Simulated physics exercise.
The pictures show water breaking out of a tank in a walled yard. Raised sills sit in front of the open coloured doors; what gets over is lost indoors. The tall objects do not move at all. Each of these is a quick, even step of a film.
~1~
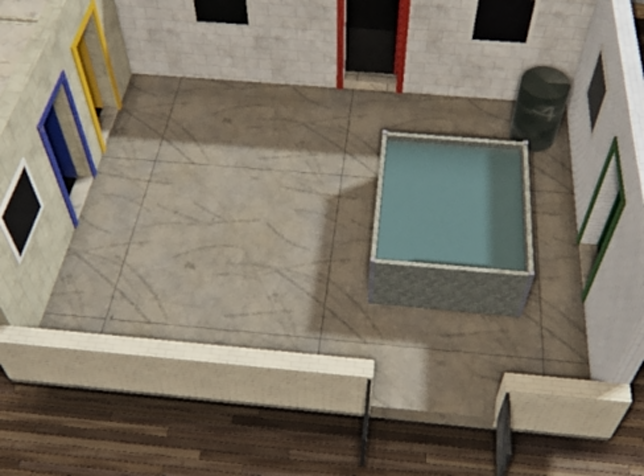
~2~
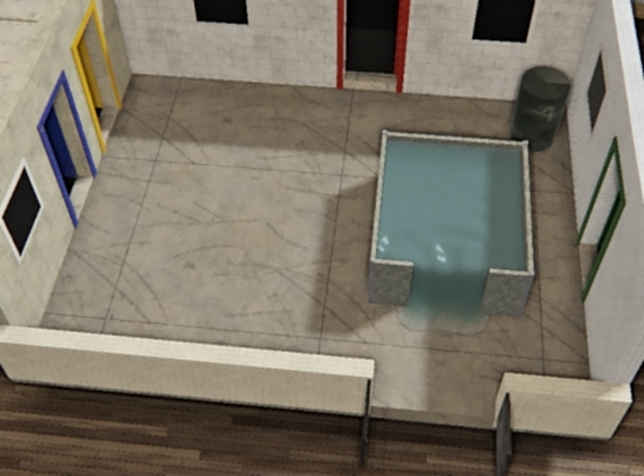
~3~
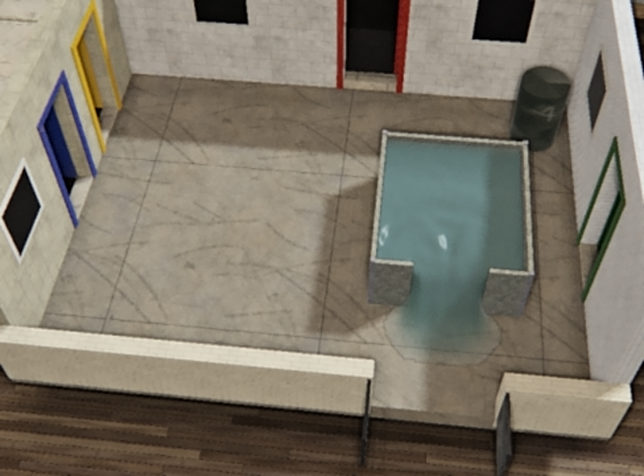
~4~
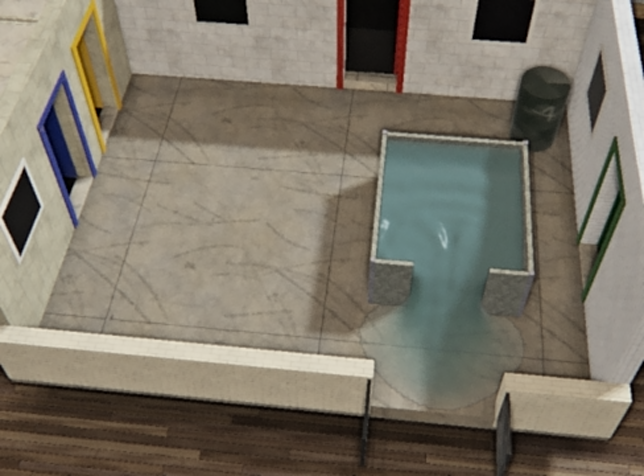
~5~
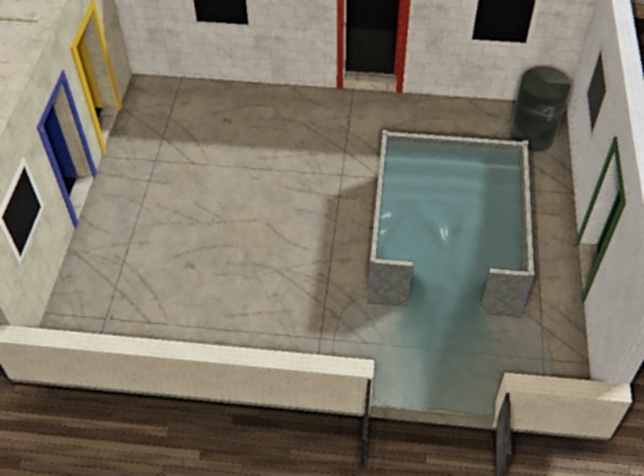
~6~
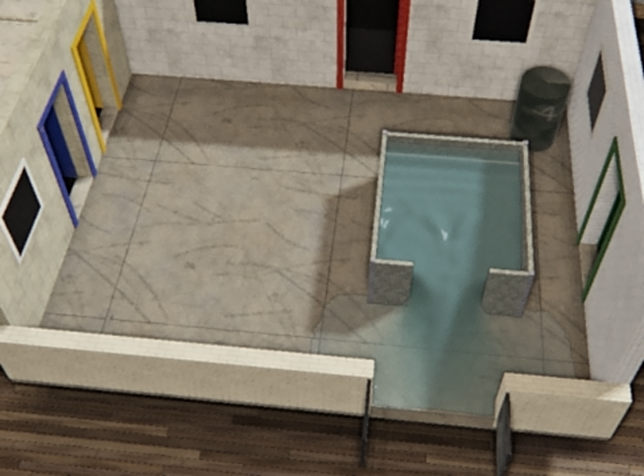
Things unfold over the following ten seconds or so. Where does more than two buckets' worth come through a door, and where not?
My prediction: The yellow door respects the limit for sure; the red door respects the limit for sure; the green door respects the limit for sure; the blue door respects the limit for sure.
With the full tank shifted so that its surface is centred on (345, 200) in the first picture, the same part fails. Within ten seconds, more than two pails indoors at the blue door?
My take is that the blue door crosses the line.
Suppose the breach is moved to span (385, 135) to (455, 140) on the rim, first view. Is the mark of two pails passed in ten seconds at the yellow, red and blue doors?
Taking them in turn, the yellow door overshoots, the red door overshoots, and the blue door overshoots.
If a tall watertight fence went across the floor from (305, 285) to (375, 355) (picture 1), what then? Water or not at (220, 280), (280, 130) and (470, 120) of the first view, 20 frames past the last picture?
Taking the points in turn, they are inundated, high and dry and high and dry.
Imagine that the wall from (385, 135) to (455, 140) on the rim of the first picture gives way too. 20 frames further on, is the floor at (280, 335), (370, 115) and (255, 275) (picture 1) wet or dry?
Taking the spots in turn: Untouched, swamped and untouched.
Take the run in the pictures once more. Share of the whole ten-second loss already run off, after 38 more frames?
Near 85 in a hundred, I reckon.
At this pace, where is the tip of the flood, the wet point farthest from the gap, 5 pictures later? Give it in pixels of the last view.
Pixel estimate: (173, 369).
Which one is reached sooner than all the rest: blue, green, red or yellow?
It is the door marked green.
A moment on, water covers 15 % of the floor; the yellow door not reached, the red door not reached, the green door not reached, the blue door not reached.
Next, water covers 25 % of the floor; the yellow door not reached, the red door not reached, the green door wet at the sill, nothing in, the blue door not reached.
Then, water covers 40 % of the floor; the yellow door not reached, the red door not reached, the green door wet at the sill, nothing in, the blue door not reached.
Later, water covers 60 % of the floor; the yellow door wet at the sill, nothing in, the red door wet at the sill, nothing in, the green door wet at the sill, nothing in, the blue door wet at the sill, nothing in.
In the end, water covers 85 % of the floor; the yellow door wet at the sill, nothing in, the red door wet at the sill, nothing in, the green door wet at the sill, nothing in, the blue door wet at the sill, nothing in.
